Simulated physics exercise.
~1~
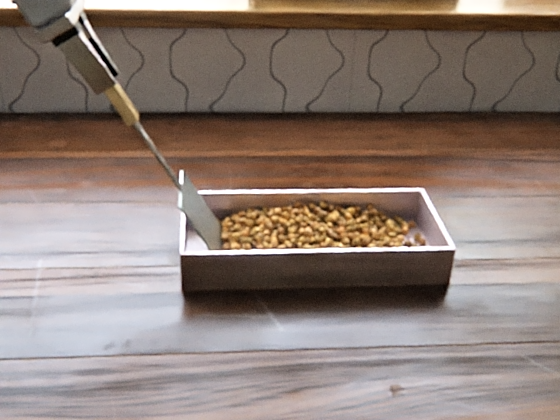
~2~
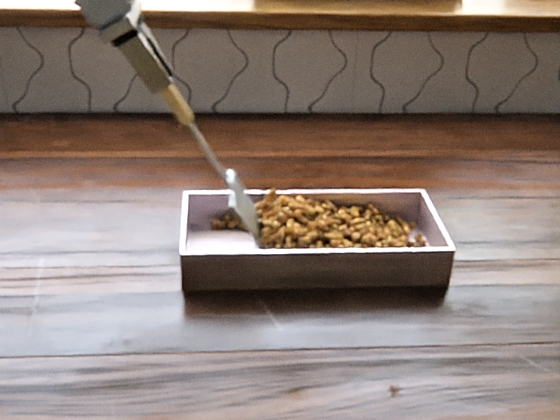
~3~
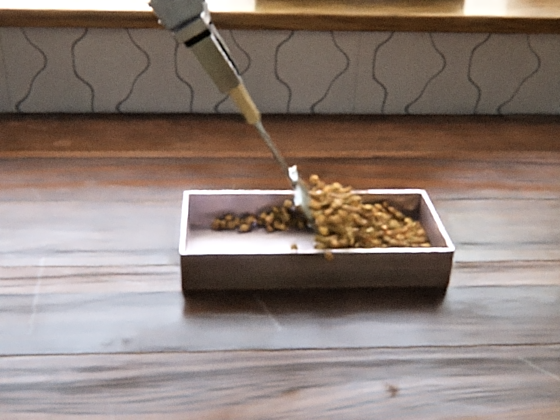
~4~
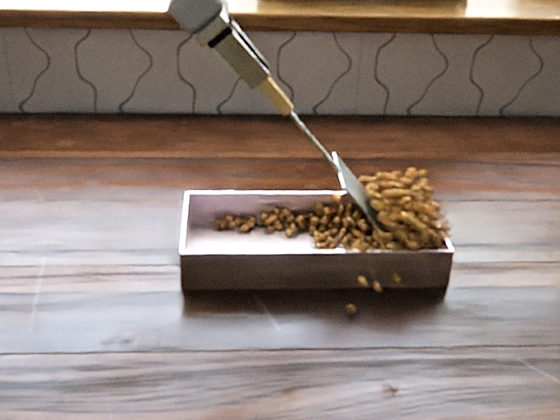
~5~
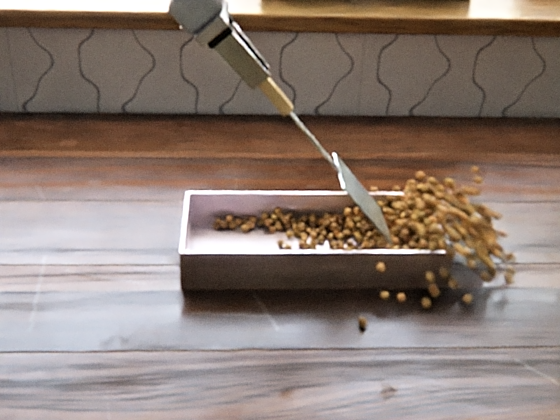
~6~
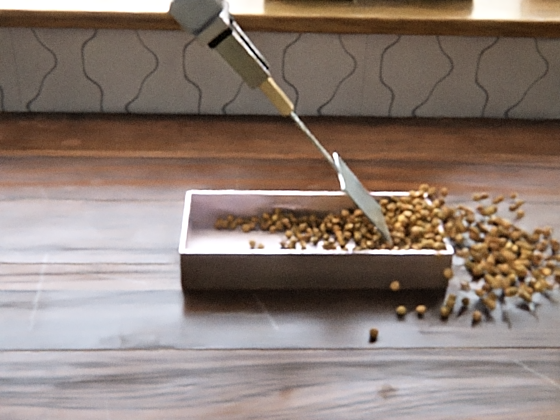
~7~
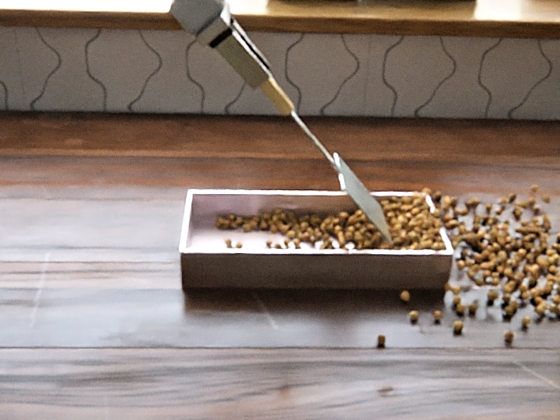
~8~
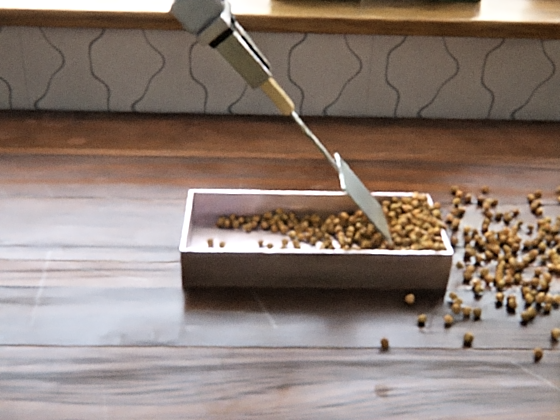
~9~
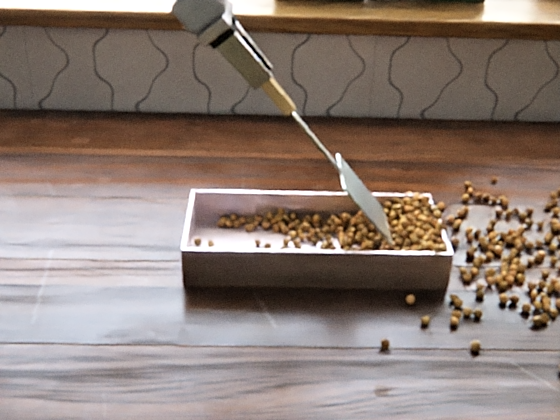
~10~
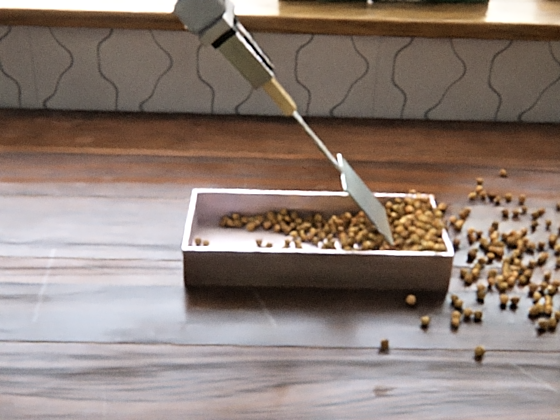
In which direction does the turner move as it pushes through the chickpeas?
The turner moves to the right, from the left end of the tray towards the right end.
